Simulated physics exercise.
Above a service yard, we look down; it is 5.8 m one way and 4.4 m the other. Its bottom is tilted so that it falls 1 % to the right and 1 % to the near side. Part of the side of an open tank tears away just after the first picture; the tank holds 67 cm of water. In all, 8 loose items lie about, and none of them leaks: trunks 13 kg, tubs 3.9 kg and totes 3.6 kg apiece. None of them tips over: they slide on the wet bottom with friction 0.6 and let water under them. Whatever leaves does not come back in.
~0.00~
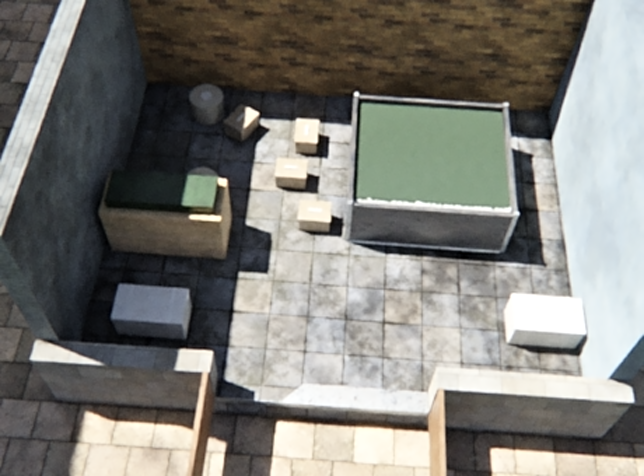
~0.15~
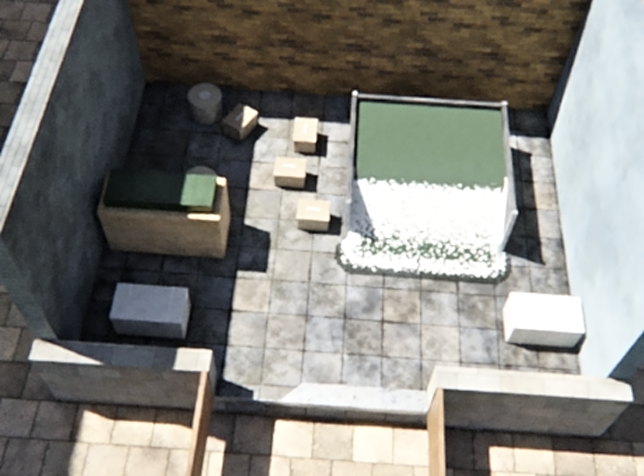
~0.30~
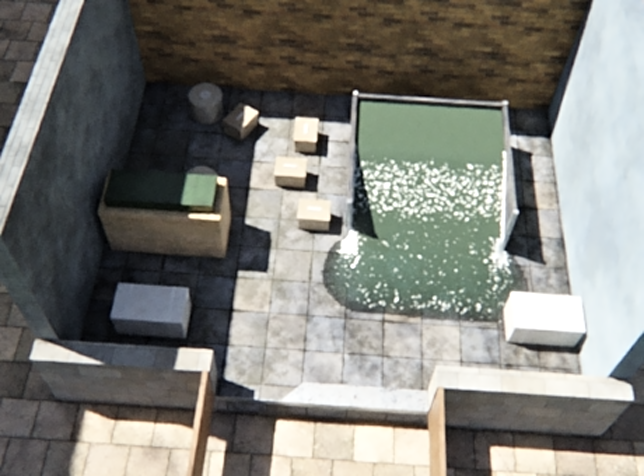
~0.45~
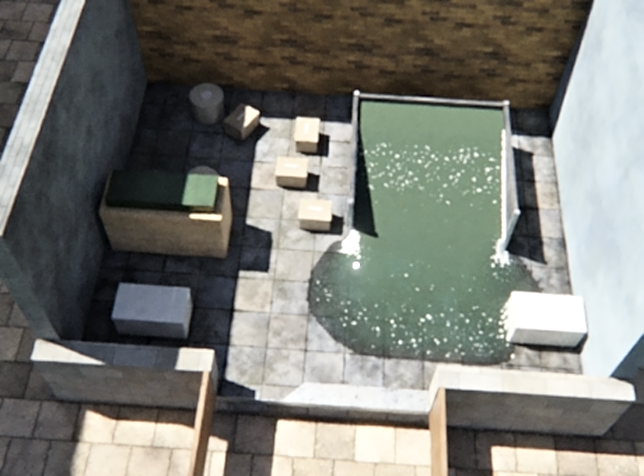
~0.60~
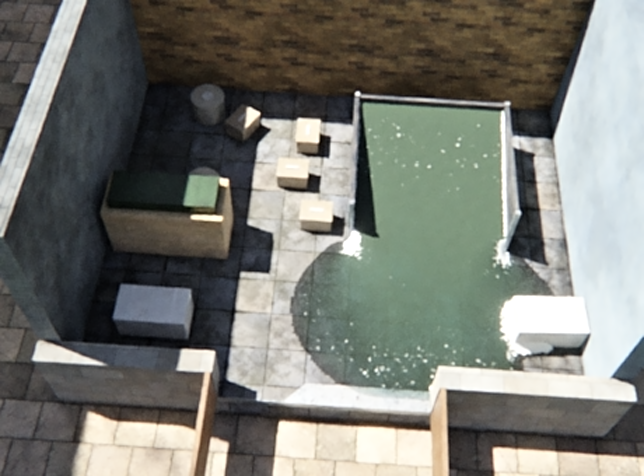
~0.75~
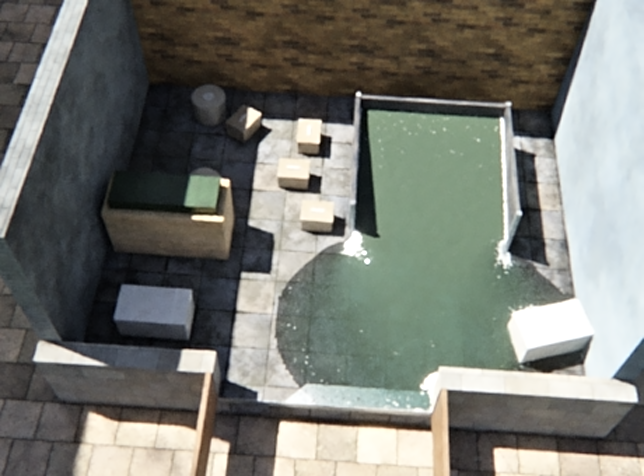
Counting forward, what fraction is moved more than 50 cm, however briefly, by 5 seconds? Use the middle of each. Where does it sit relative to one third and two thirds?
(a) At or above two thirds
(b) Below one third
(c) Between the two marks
Option b: Below one third.
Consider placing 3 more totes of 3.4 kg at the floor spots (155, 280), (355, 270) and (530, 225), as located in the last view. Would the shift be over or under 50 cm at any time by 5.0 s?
Below, above, above.
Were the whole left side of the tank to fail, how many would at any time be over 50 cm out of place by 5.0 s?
In that case the number is 7.
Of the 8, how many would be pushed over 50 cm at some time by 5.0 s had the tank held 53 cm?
Count under that change: 1.
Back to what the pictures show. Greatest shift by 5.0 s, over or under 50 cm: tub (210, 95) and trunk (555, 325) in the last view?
In that order: Less, more.
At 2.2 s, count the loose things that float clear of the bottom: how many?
Count at that moment: 1.
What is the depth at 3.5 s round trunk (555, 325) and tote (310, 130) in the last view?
Close to 10 and 0 centimetres.
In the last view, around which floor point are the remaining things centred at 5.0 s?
Around (283, 176).
After 1.1 s 0 of 8 are over 50 cm from their spots; 1 afloat.
After 2.2 s 0 of 8 are over 50 cm from their spots; 1 afloat.
After 3.5 s 1 of 8 are over 50 cm from their spots; 1 afloat.
After 5.0 s 1 of 8 are over 50 cm from their spots, and 1 have been at some point; 1 afloat.
